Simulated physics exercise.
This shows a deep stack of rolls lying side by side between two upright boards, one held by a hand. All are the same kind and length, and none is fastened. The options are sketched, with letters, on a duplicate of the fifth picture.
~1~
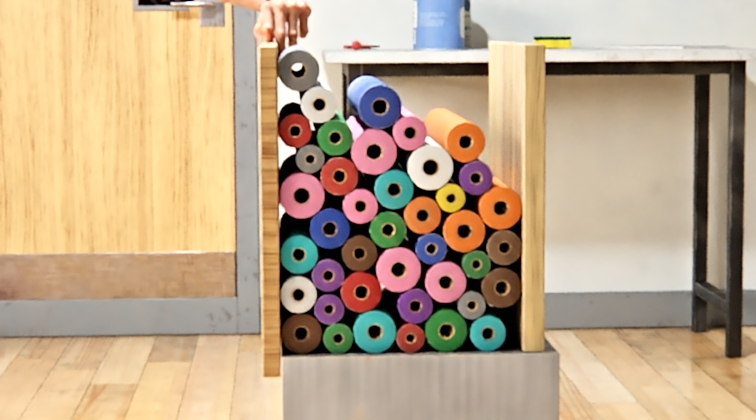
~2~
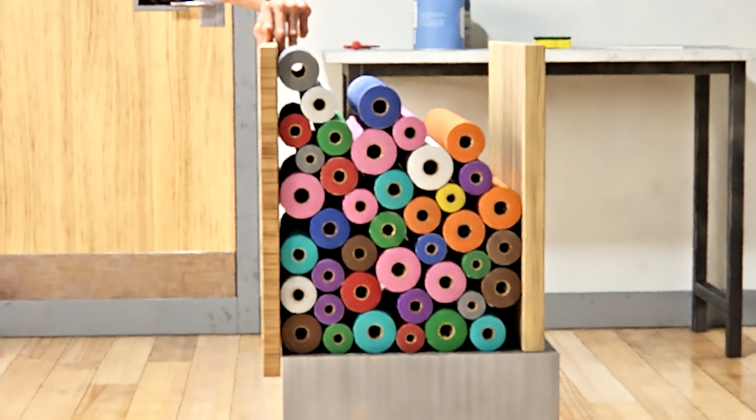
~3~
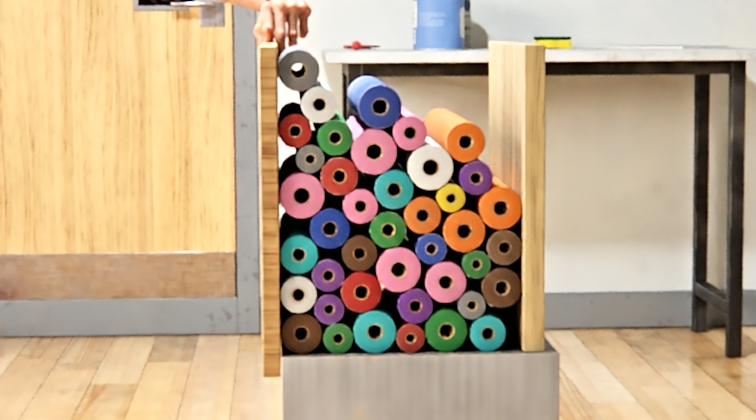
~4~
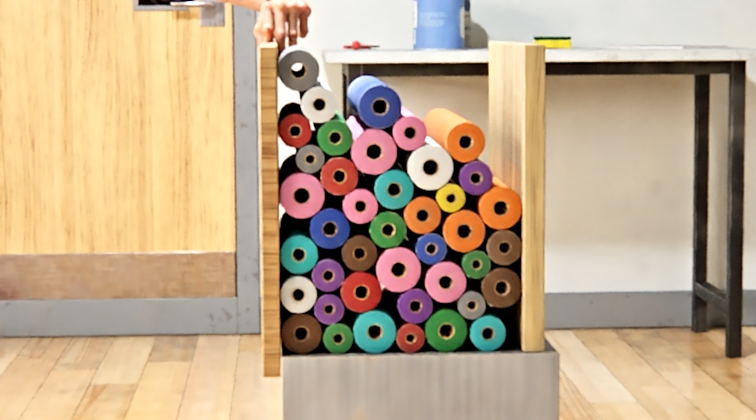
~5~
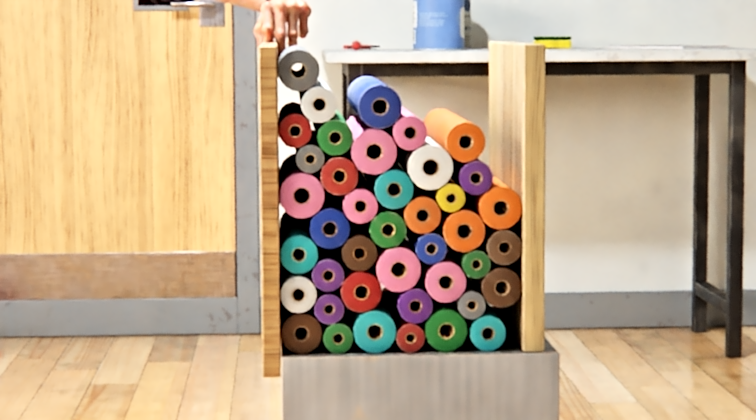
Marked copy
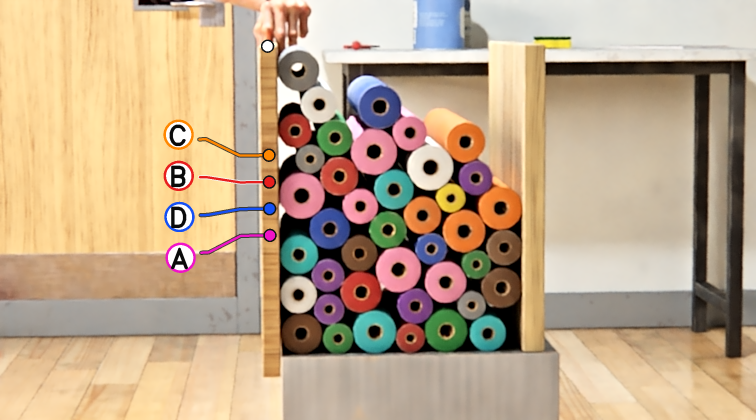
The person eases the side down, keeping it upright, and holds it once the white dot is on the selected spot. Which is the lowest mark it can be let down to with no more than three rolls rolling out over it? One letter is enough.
Lower it to B and no more.
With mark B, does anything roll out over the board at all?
Yes.
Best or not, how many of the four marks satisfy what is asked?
Two of them.
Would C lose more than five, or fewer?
Fewer than five.
On the marked copy, A at (270, 235); B at (269, 182); C at (269, 155); D at (269, 209); the white dot at (267, 47).
Following B. Soon after the start, top of the board (278, 109).
Later, top of the board (279, 180).
In the end, top of the board (279, 181), two out over the board.
As for the rest, A more than three out over the board; C none out over the board; D more than three out over the board.
